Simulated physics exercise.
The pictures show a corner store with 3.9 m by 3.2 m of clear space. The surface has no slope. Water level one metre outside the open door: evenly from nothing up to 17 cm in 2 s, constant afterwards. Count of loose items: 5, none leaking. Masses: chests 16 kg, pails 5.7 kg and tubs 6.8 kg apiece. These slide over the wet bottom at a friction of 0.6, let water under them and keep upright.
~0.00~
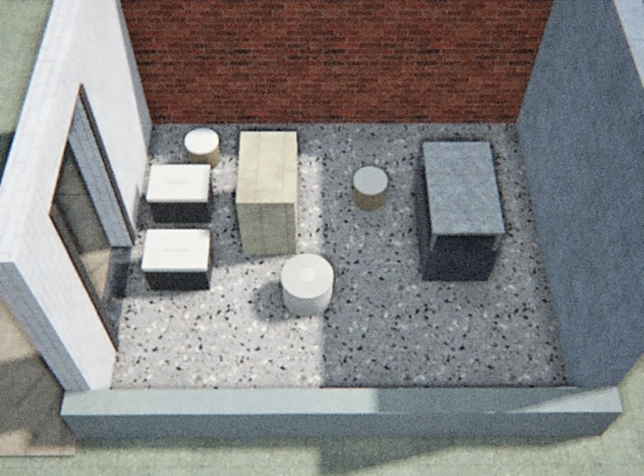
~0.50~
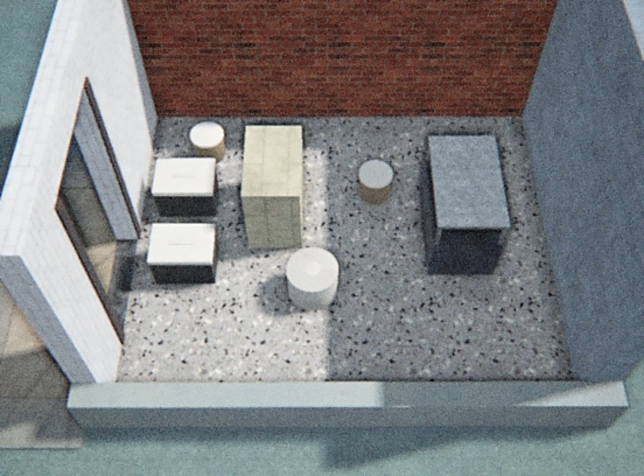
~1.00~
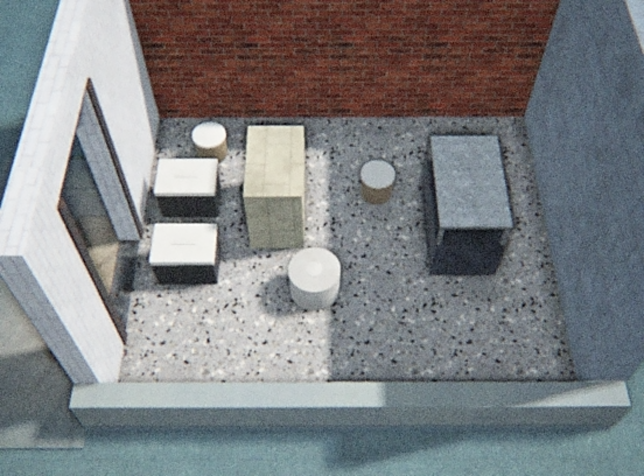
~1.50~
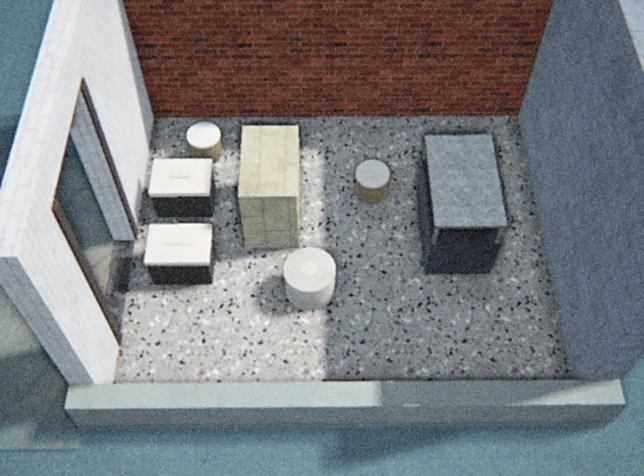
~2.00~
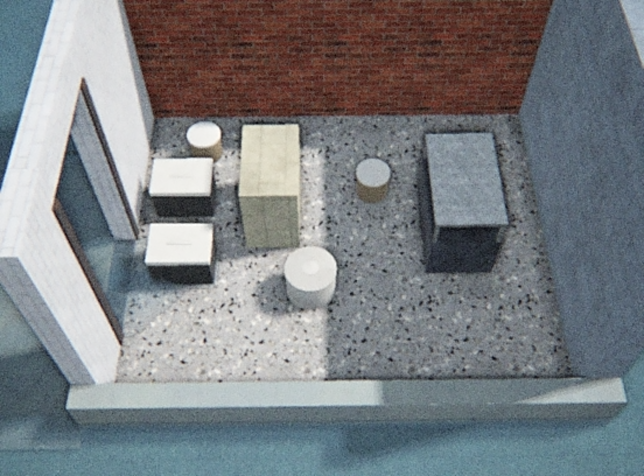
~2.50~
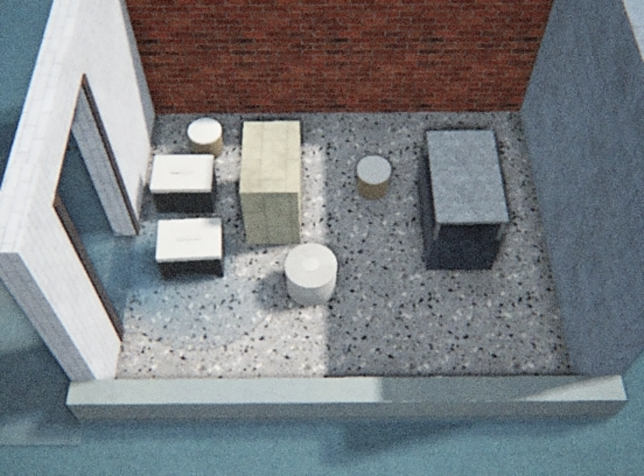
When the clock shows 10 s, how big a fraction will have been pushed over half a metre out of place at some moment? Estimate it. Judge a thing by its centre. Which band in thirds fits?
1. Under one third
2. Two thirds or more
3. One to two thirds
Answer: 3.
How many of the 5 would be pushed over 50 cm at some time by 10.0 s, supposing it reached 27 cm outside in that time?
Result: 5.
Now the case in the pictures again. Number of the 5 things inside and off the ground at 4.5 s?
Then: 0.
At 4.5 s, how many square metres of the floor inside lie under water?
Wet: Near 6.0 m2.
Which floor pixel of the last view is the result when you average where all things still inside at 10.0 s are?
I'd say about (331, 226) in the last view.
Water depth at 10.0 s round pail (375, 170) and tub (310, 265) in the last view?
Close to 7 and 9 centimetres.
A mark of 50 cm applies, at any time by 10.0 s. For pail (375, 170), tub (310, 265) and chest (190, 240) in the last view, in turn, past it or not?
So that's inside it for the first, beyond it for the second and beyond it for the last.
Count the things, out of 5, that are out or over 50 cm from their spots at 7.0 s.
By my reckoning, 2.
After 3.5 s 0 of 5 are over 50 cm from their spots; 0 afloat.
After 4.5 s 1 of 5 are over 50 cm from their spots; 0 afloat.
After 7.0 s 2 of 5 are over 50 cm from their spots; 0 afloat.
After 10.0 s 2 of 5 are over 50 cm from their spots, and 2 have been at some point; 3 afloat.
